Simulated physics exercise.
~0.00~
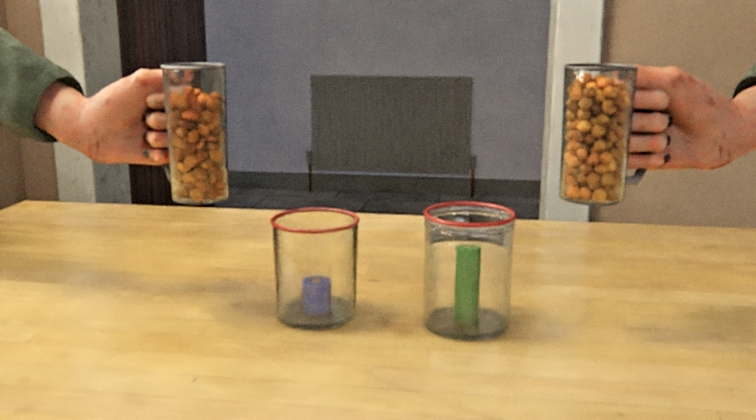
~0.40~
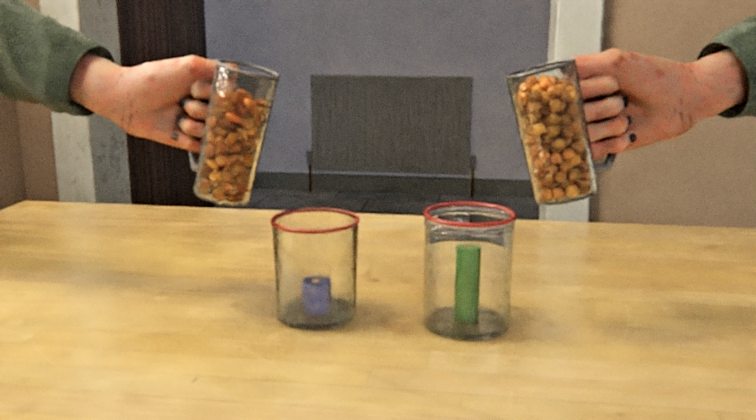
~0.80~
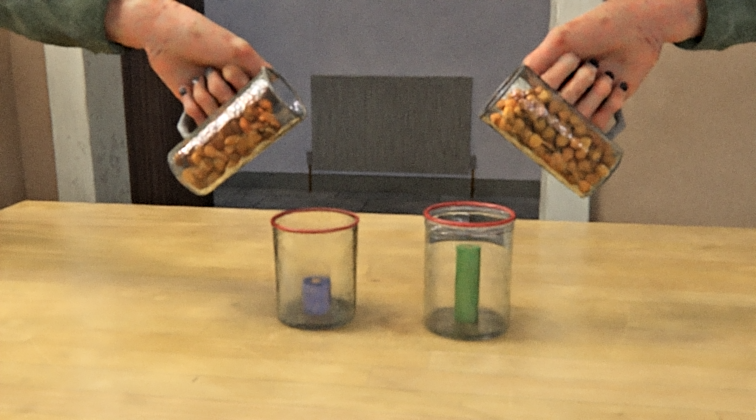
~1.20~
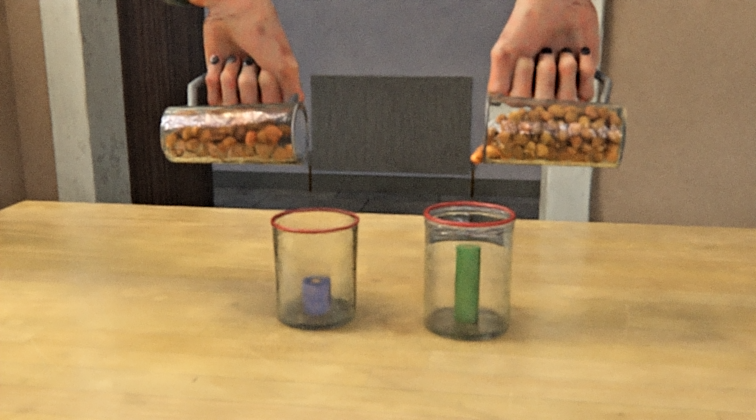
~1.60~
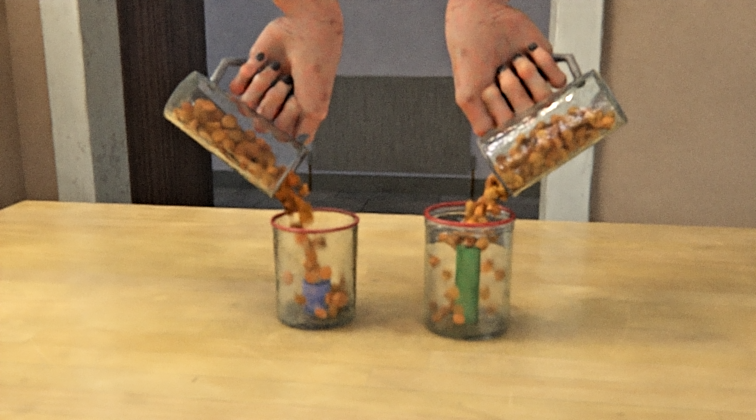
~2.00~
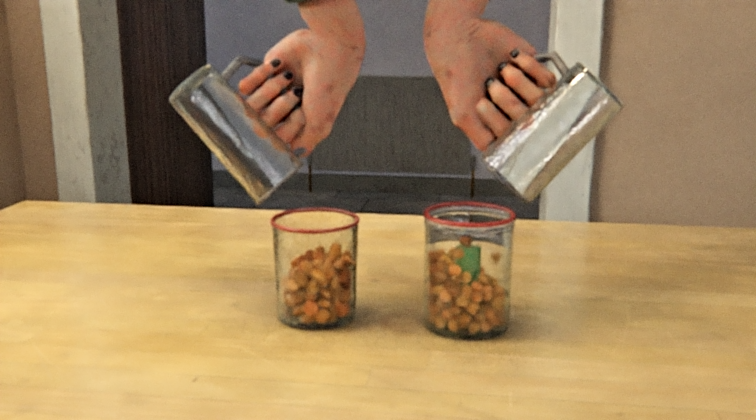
The video shows two hands tipping clear mugs of small orange-brown pieces into two red-rimmed glass containers on a wooden table, emptying both mugs. The pieces fill each container partway, covering the short blue object on the left while the top of the taller green one stays visible.
